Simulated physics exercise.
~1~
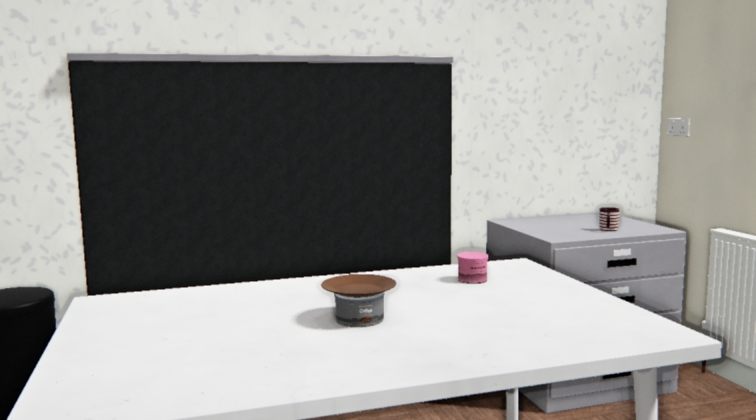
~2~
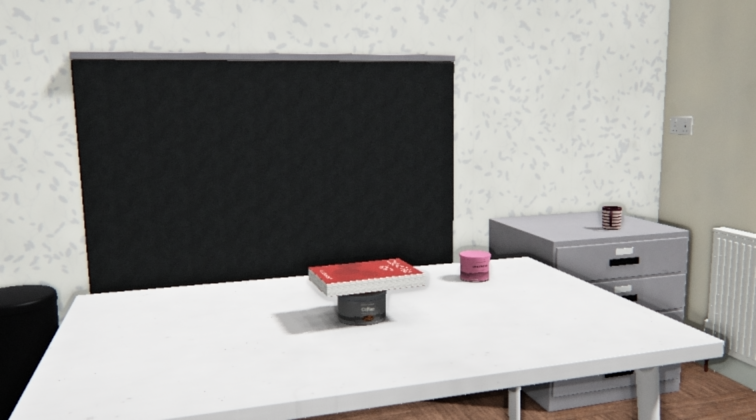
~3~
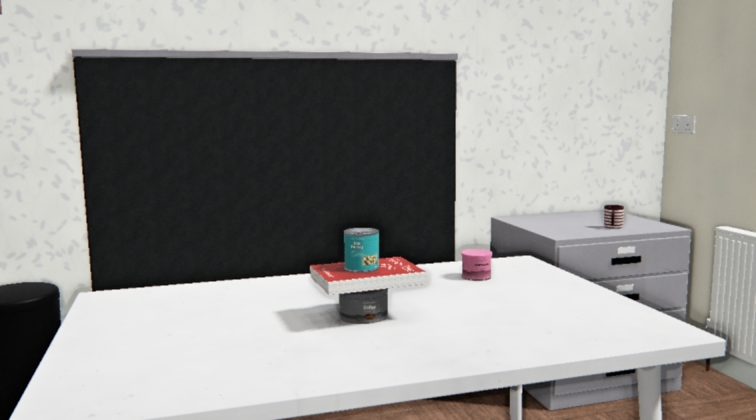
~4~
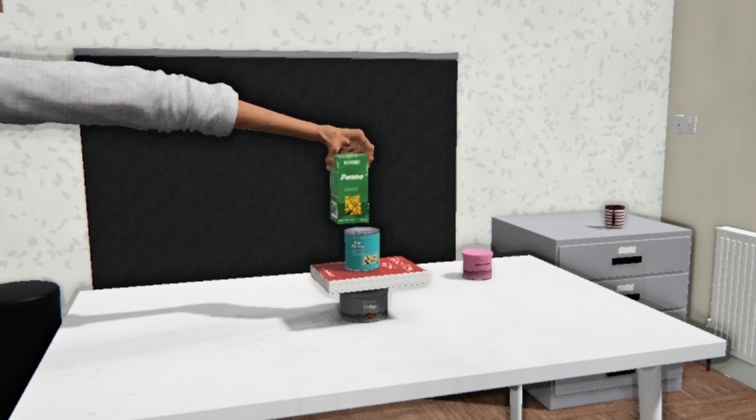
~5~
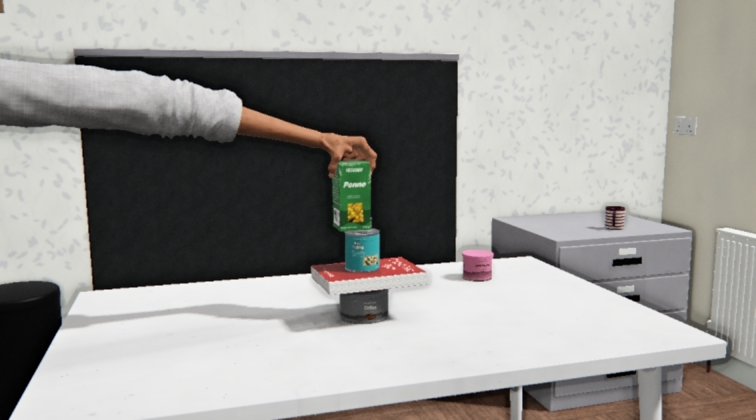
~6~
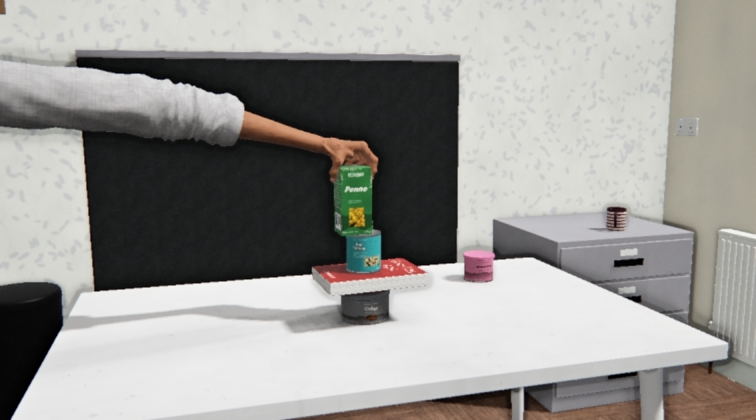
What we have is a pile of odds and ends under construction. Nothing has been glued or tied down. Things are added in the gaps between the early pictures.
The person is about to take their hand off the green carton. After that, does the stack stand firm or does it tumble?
Pretty sure the pile is stable there.
Then, 0.20 s after the last picture, nothing has stirred.
Then, 0.30 s after the last picture, green carton resting near (353, 200).
At rest, all 6 in place. Seen from the same camera at the end, green carton near (353, 200). The pile keeps its balance.
